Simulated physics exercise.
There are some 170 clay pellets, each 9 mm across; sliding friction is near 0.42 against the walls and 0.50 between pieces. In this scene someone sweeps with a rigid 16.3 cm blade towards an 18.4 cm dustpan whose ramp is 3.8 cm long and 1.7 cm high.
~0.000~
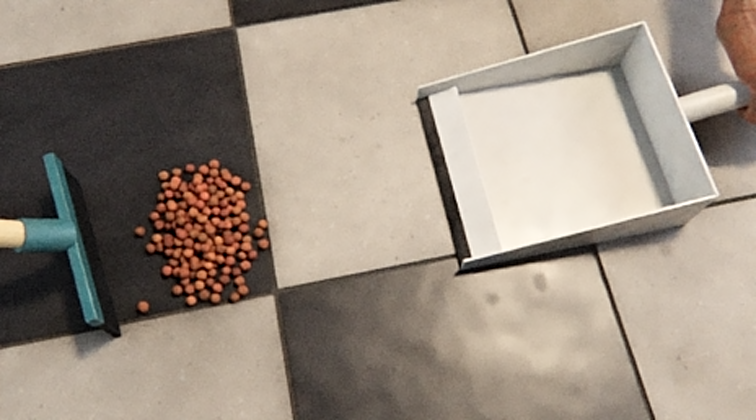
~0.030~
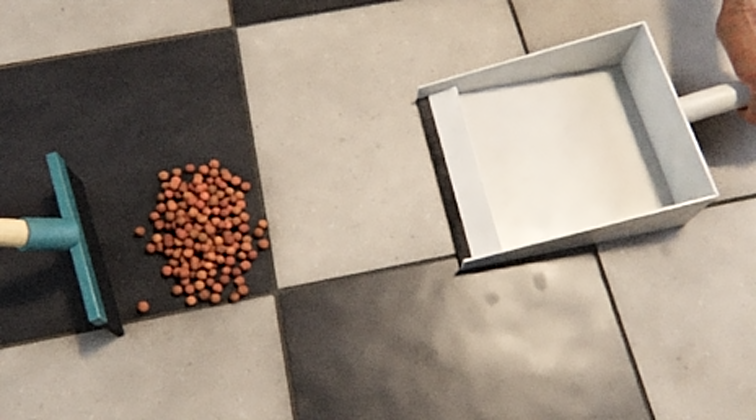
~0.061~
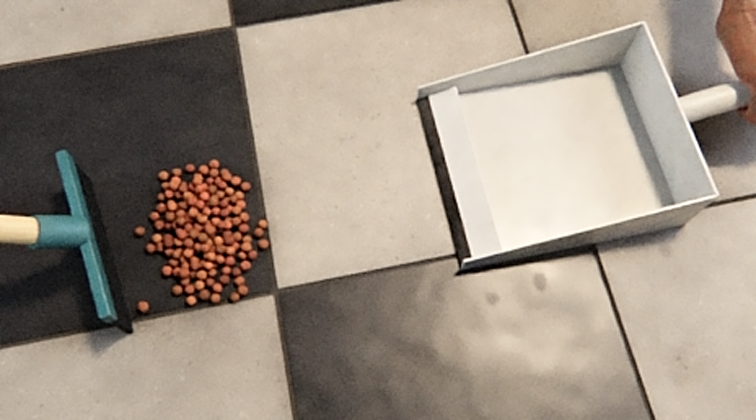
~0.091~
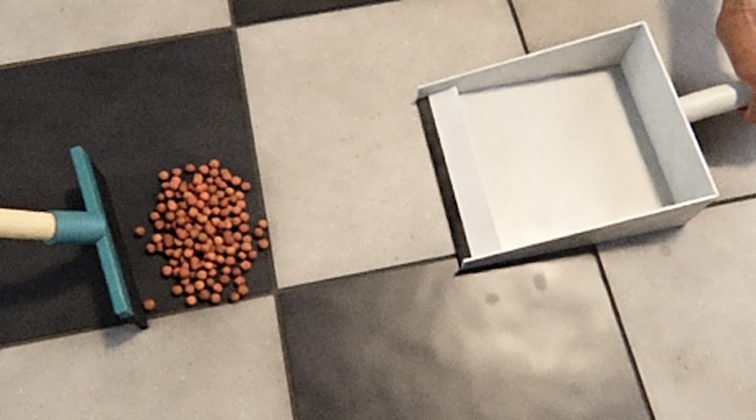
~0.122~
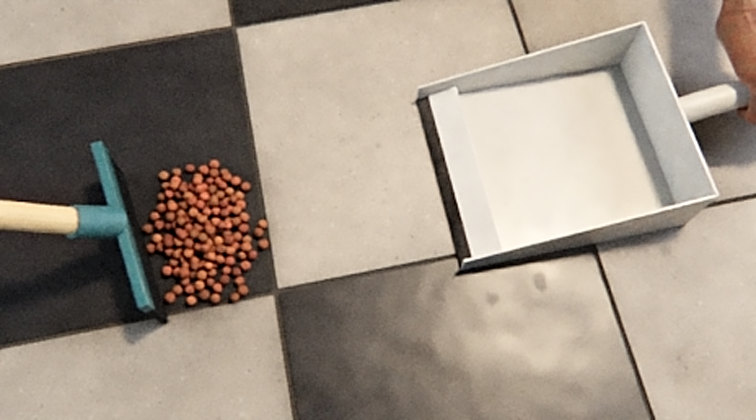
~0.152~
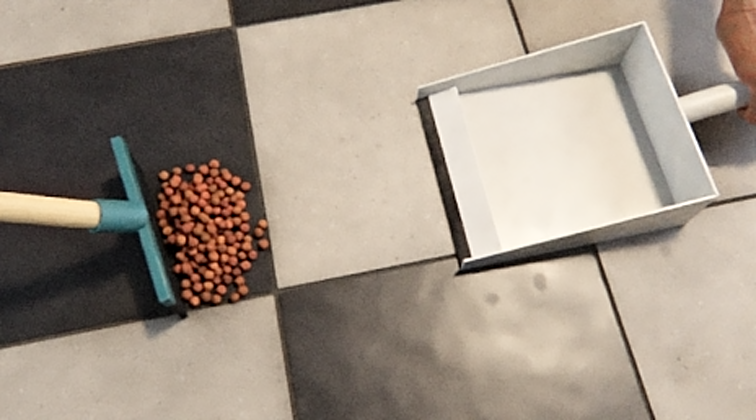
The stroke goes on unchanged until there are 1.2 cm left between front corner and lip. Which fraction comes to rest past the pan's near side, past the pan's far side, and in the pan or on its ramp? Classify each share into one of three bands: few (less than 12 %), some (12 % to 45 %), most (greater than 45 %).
Classification: Past the pan's near side - few, past the pan's far side - some, in the pan or on its ramp - some.
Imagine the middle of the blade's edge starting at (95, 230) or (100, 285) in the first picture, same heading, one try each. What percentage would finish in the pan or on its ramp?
Roughly 30 % and 25 %.
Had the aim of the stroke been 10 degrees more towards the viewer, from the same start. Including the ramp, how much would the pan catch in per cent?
That gives near 20 in a hundred.
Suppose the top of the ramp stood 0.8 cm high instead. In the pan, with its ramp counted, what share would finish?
I'd expect close to 40 per cent.
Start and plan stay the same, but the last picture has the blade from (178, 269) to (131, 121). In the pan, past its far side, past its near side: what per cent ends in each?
That ends as pan 15, far 35, and near 5.
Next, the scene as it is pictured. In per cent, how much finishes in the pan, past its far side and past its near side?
Near: 5; far: 15; pan: 25 (percent).
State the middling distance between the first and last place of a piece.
That distance is close to 24 cm.
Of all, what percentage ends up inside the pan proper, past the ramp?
About 5 %.
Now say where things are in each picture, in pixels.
Blade from (96, 319) to (54, 163), moved 0.0 cm, 0 of the pieces shifted so far; middle of the pieces at (206, 224); pan at (565, 156), in the first frame.
Blade from (99, 318) to (57, 163), moved 0.3 cm, 0 of the pieces shifted so far; middle of the pieces at (206, 224), in the second frame.
Blade from (109, 316) to (67, 160), moved 1.1 cm, 0 of the pieces shifted so far; middle of the pieces at (206, 224), in the third frame.
Blade from (125, 311) to (82, 157), moved 2.4 cm, 1 of the pieces shifted so far; middle of the pieces at (206, 224), in the fourth frame.
Blade from (147, 305) to (101, 152), moved 4.2 cm, 2 of the pieces shifted so far; middle of the pieces at (206, 224), in the fifth frame.
Blade from (168, 300) to (121, 147), moved 6.0 cm, 56 of the pieces shifted so far; middle of the pieces at (209, 224); pan at (565, 156). Its pace works out near 0.59 m/s, heading 4 degrees away from the viewer's side, in the sixth frame.
After 0.36 s, middle of the blade 15 cm from the lip; 0 % over the lip, far side 5 %, near side 5 %.
After 0.50 s, middle of the blade 7 cm from the lip; 0 % over the lip, far side 10 %, near side 5 %.
Then, at 0.77 s, middle of the blade 3 cm from the lip; 25 % over the lip, far side 15 %, near side 5 %.
By 1.1 s all is still; near side 5 %, far side 15 %, pan 25 %, in front of the lip or behind the blade 50 %.
